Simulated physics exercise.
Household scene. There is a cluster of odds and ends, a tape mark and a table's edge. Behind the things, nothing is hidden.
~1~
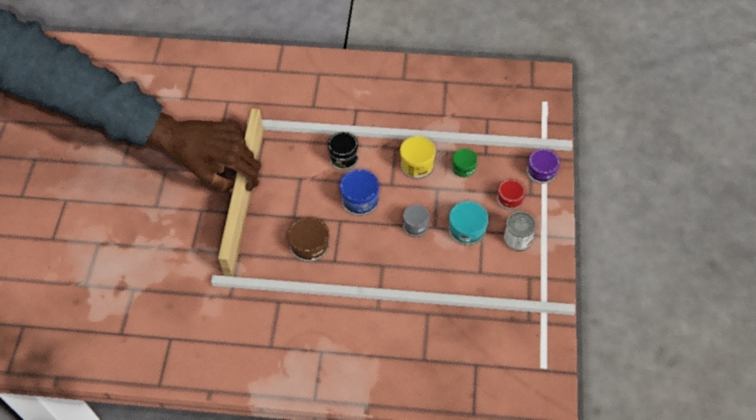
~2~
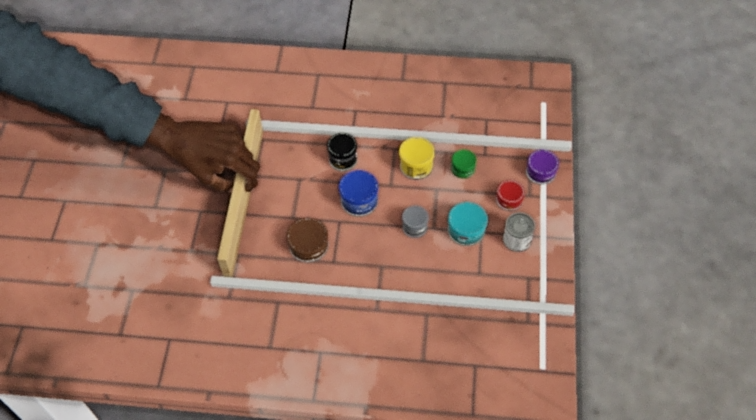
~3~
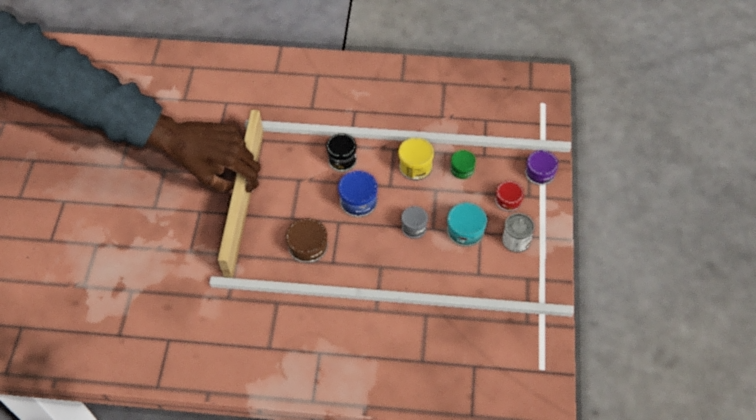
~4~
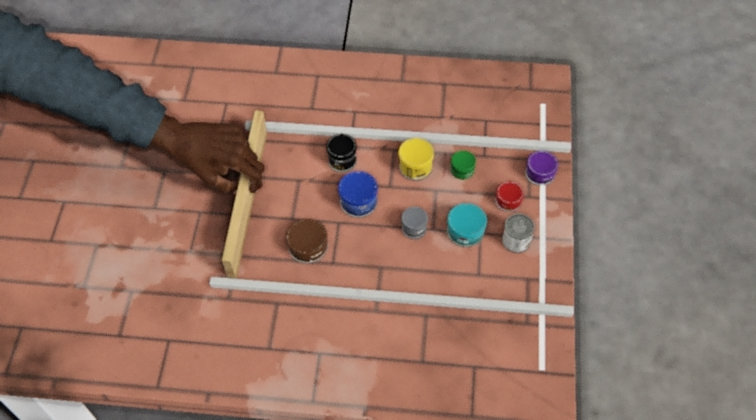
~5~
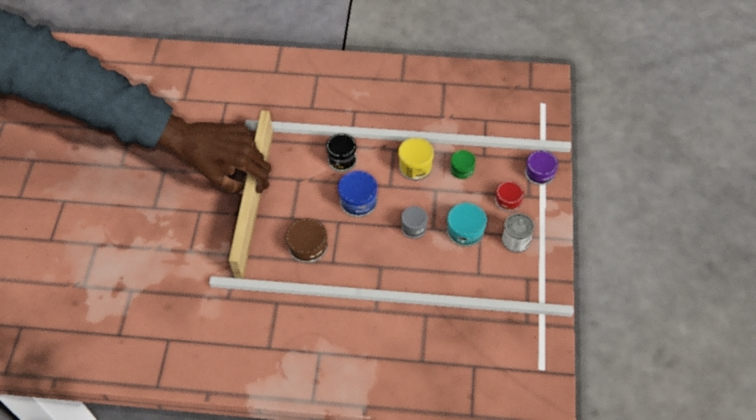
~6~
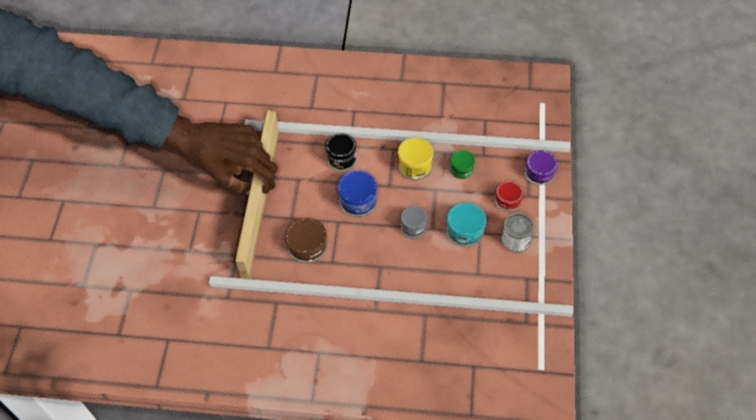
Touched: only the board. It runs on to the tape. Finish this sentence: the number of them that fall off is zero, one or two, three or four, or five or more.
The number of them that fall off is five or more.
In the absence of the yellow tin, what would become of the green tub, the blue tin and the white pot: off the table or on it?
Green tub: Over the edge; blue tin: Still there; white pot: Over the edge.
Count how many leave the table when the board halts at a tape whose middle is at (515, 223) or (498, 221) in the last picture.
Counts: 3, 2.
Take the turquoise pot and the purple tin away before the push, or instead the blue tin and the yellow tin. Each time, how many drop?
The number fallen is 4, and in the other try 4.
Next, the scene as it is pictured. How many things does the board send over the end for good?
The answer is exactly 6.
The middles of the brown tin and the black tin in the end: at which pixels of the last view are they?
The brown tin stops around (563, 265); the black tin around (558, 168).
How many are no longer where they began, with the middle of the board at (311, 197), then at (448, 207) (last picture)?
So 1, and at the other place 9.
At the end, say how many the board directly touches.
My count gives 4.
Soon after, none off yet; purple tin at rest near (541, 168); white pot at rest near (518, 233); red tin at rest near (509, 196).
After that, none off yet; purple tin displaced a little near (553, 168); white pot moving near (524, 234); red tin at rest near (509, 196).
In the end, the number that fall off is five or more; gone, yellow tin, green tub, turquoise pot, red tin, white pot and purple tin.
